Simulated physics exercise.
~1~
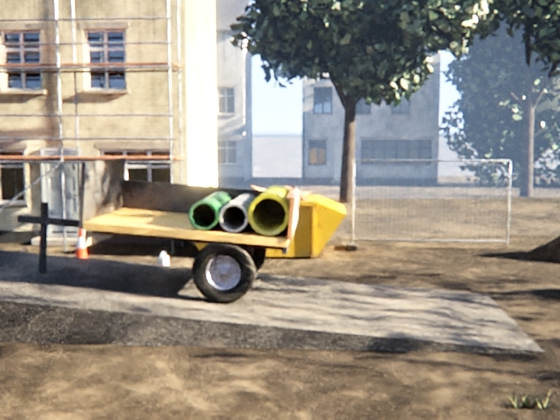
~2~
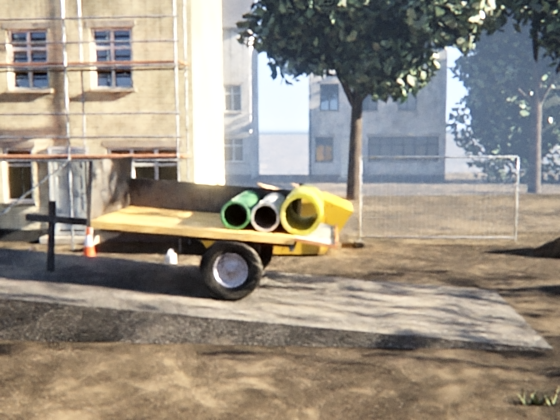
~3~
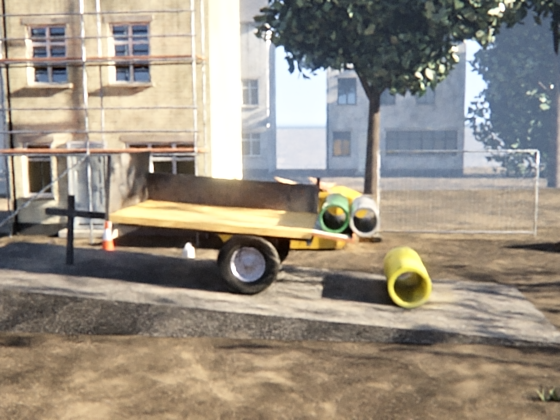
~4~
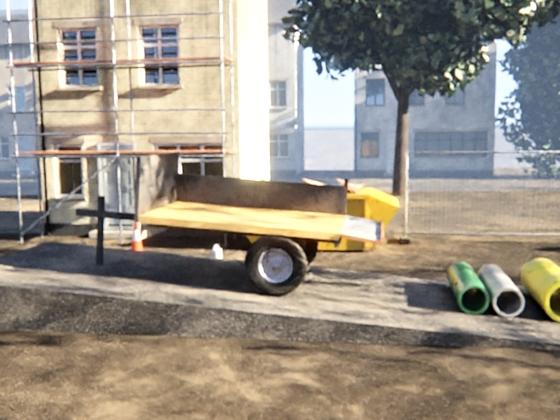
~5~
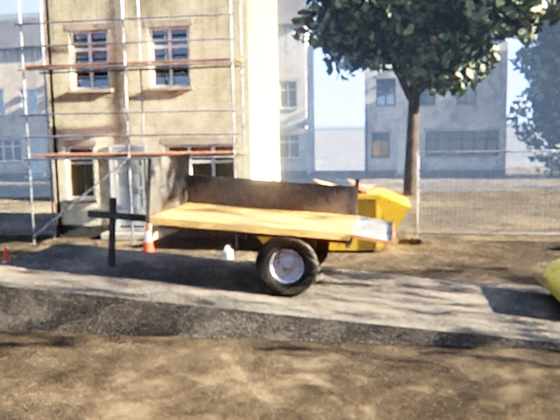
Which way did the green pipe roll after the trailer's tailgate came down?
The green pipe rolled to the right, off the back of the trailer and on along the ground.
